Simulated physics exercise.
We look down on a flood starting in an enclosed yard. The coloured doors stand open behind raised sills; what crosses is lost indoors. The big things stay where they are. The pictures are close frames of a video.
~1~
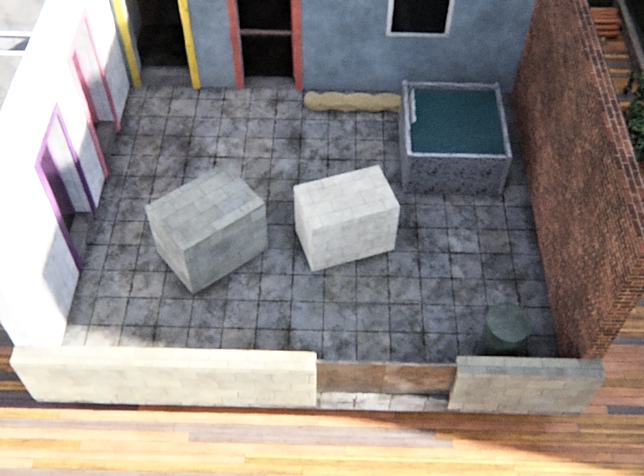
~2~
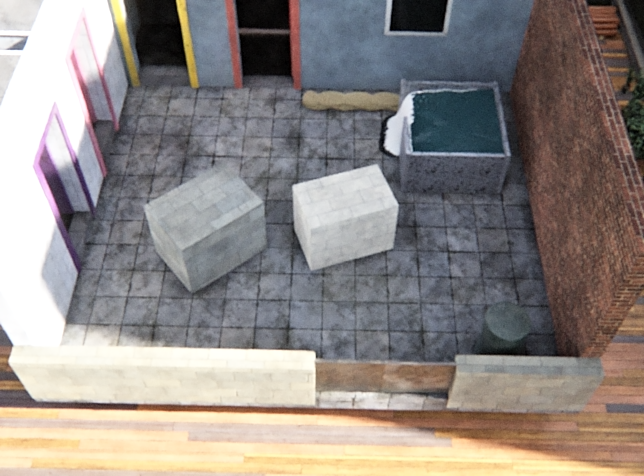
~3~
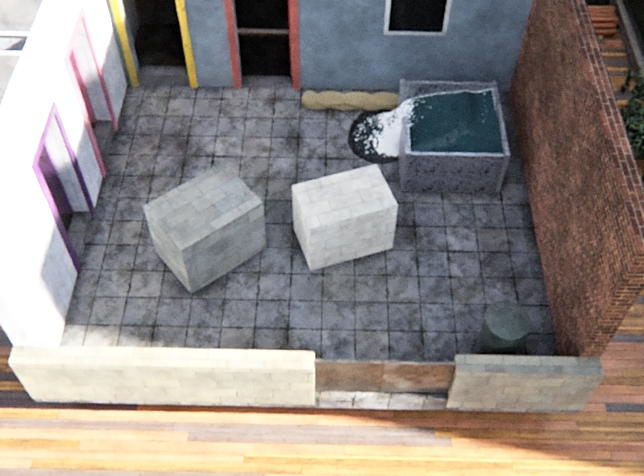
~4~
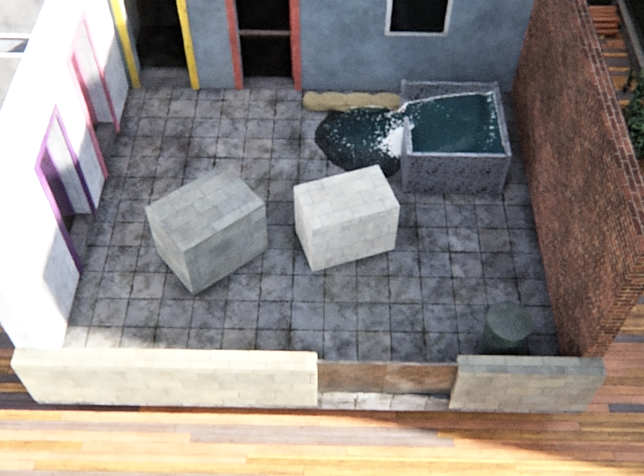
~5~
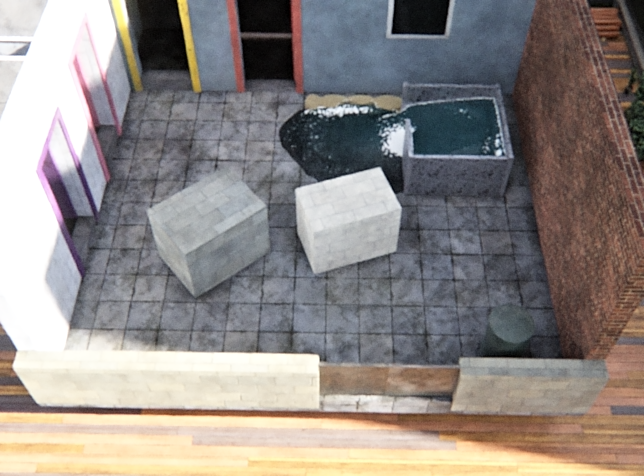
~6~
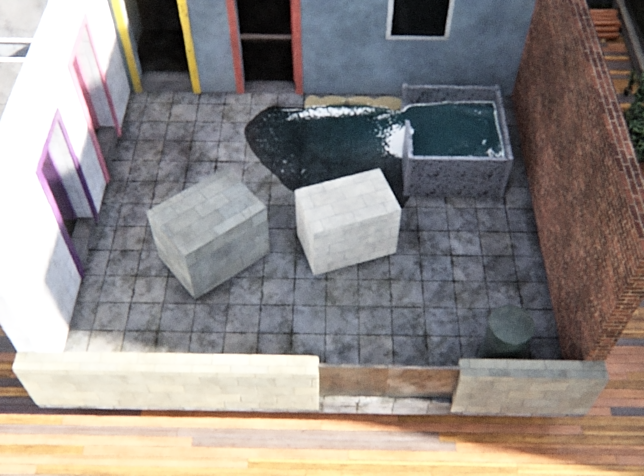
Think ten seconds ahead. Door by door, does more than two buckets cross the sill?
One by one: The pink door stays under that; the red door stays under that; the purple door stays under that; the yellow door stays under that.
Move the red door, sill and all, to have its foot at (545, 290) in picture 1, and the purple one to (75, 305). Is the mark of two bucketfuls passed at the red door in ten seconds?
The red one takes less.
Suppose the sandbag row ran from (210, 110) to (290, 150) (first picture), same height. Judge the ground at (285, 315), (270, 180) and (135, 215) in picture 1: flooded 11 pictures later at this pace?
One after the other: No water, wet, under water.
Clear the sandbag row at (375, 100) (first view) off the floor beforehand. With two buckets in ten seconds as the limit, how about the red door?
In short: Red door lets more in.
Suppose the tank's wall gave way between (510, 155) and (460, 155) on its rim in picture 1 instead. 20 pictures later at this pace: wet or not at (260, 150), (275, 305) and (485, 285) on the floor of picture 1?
In turn: Not flooded, flooded, covered.
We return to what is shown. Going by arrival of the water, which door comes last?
Last comes the purple door.
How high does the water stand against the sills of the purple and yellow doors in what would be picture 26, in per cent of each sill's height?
In turn 80 and 60 per cent.
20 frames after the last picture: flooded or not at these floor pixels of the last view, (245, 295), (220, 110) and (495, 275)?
In turn: Clear, under water, not flooded.
A moment on, water covers 35 % of the floor; the pink door not reached, the red door not reached, the purple door not reached, the yellow door wet at the sill, nothing in.
Next, water covers 40 % of the floor; the pink door wet at the sill, nothing in, the red door wet at the sill, nothing in, the purple door not reached, the yellow door wet at the sill, nothing in.
Then, water covers 45 % of the floor; the pink door wet at the sill, nothing in, the red door wet at the sill, nothing in, the purple door wet at the sill, nothing in, the yellow door wet at the sill, nothing in.
Later, water covers 60 % of the floor; the pink door wet at the sill, nothing in, the red door wet at the sill, nothing in, the purple door under two buckets in, the yellow door wet at the sill, nothing in.
In the end, water covers 90 % of the floor; the pink door wet at the sill, nothing in, the red door under two buckets in, the purple door under two buckets in, the yellow door wet at the sill, nothing in.
